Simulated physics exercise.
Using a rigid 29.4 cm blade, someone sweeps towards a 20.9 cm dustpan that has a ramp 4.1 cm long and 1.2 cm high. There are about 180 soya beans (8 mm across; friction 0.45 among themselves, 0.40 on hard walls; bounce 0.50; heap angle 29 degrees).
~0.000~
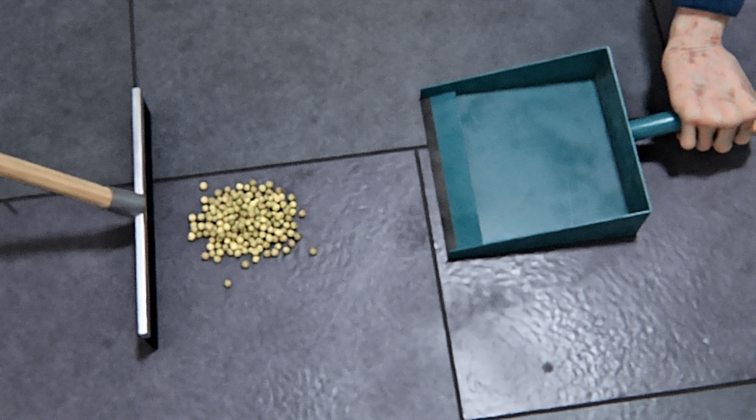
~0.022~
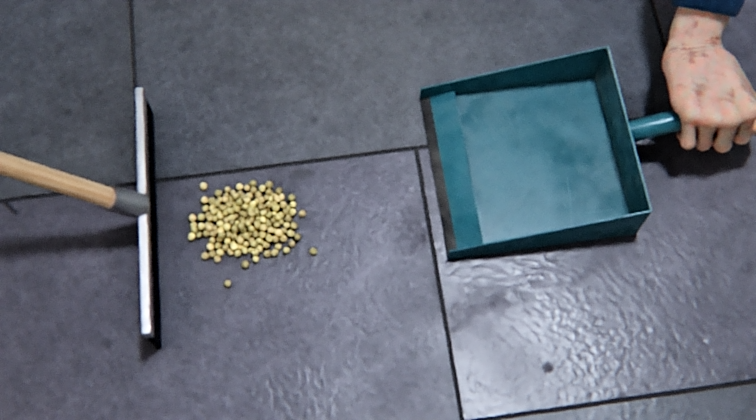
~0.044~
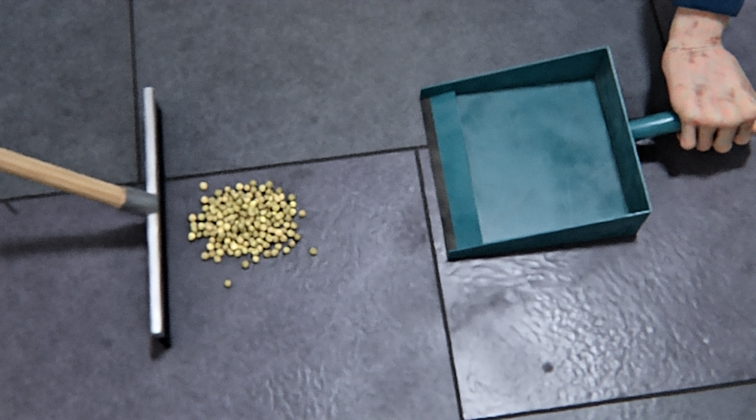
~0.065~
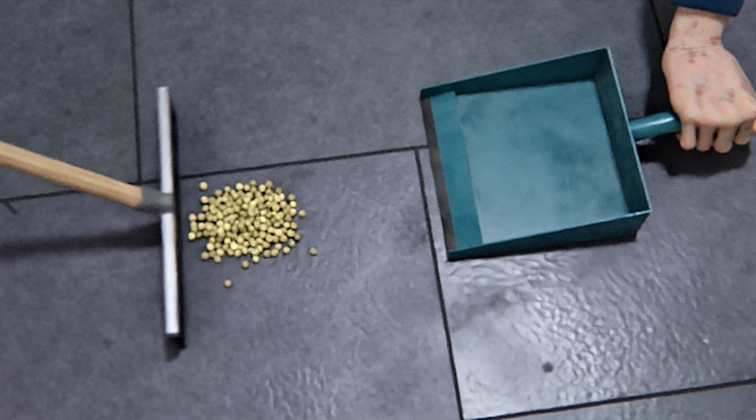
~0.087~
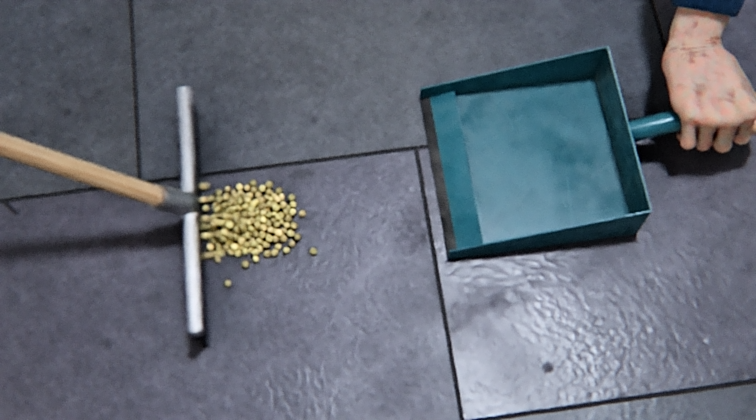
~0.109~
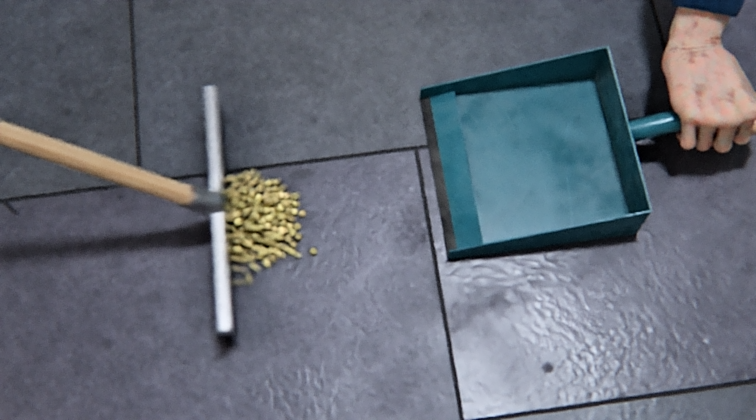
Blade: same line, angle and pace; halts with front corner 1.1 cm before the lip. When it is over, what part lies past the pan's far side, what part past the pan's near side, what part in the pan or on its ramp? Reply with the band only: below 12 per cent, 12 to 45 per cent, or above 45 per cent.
Far side: Below 12 per cent; near side: 12 to 45 per cent; pan: Above 45 per cent.
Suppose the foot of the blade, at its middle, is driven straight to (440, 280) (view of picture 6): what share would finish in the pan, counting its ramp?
That comes to near 50 percent.
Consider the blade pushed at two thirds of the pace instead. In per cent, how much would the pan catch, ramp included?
I'd guess it lands at about 55 per cent.
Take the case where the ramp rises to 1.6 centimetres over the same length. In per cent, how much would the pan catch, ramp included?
Estimate: About 55 in a hundred.
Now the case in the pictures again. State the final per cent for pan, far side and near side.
Far side: 5%. Near side: 20%. Pan: 55%.
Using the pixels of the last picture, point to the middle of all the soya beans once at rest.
Somewhere near (593, 192) in the last picture.
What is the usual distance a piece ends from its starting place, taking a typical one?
40 cm or thereabouts.
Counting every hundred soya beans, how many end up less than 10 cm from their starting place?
Near 0 per cent.
After 0.20 s, middle of the blade 12 cm from the lip; 0 % over the lip, far side 0 %, near side 10 %.
Then, at 0.27 s, middle of the blade 3 cm from the lip; 15 % over the lip, far side 5 %, near side 20 %.
After 0.47 s, middle of the blade 1 cm from the lip; 70 % over the lip, far side 5 %, near side 20 %.
At rest (2.0 s), far side 5 %, near side 20 %, pan 55 %, in front of the lip or behind the blade 20 %.
